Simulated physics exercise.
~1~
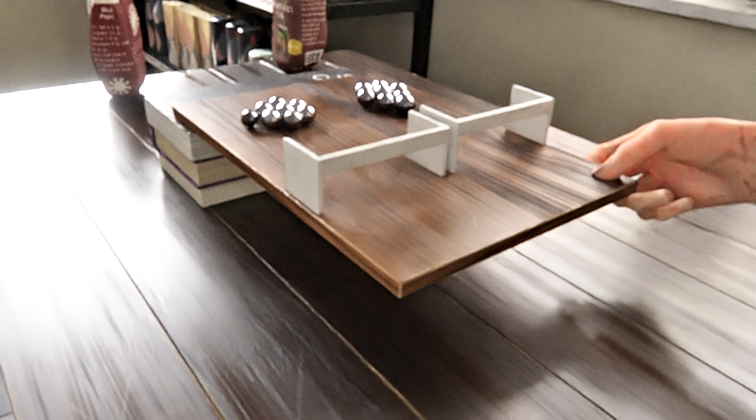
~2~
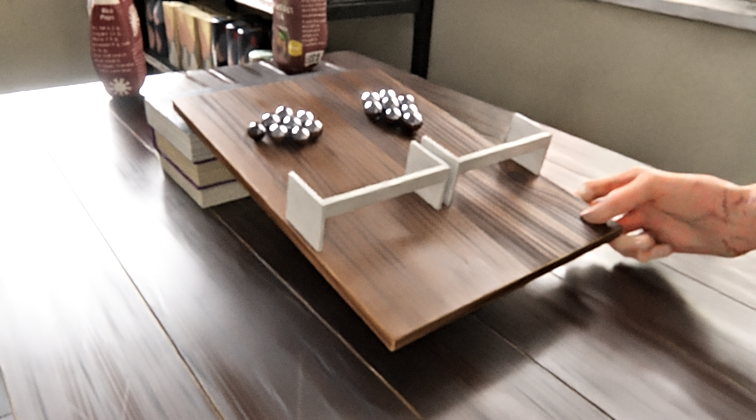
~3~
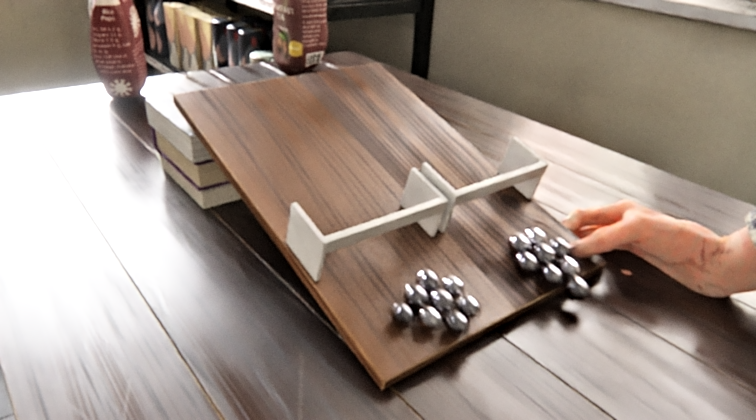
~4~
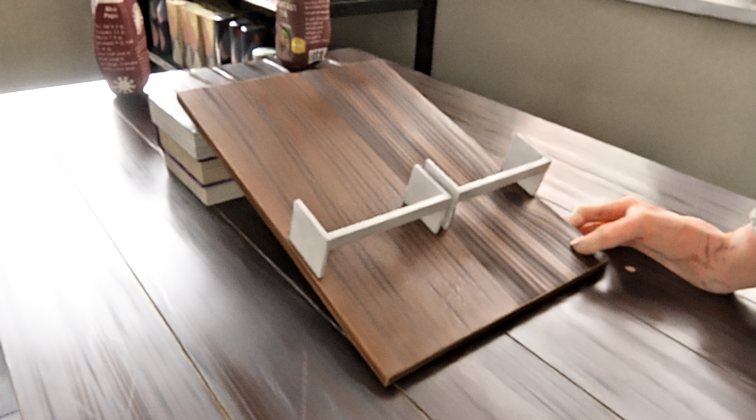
The clip opens on a brown wooden board propped on a stack of books, with a hand holding its free end above a dark table. Two heaps of small, shiny dark objects sit on the board, each facing a white bar with a gap beneath it. The hand lowers its end, and the board tilts more steeply toward the viewer. Both heaps slide down and pass under the bars, gathering on the lower part of the board. By the end, the board rests sloping against the table, the bars still in place, and both heaps are gone from view.
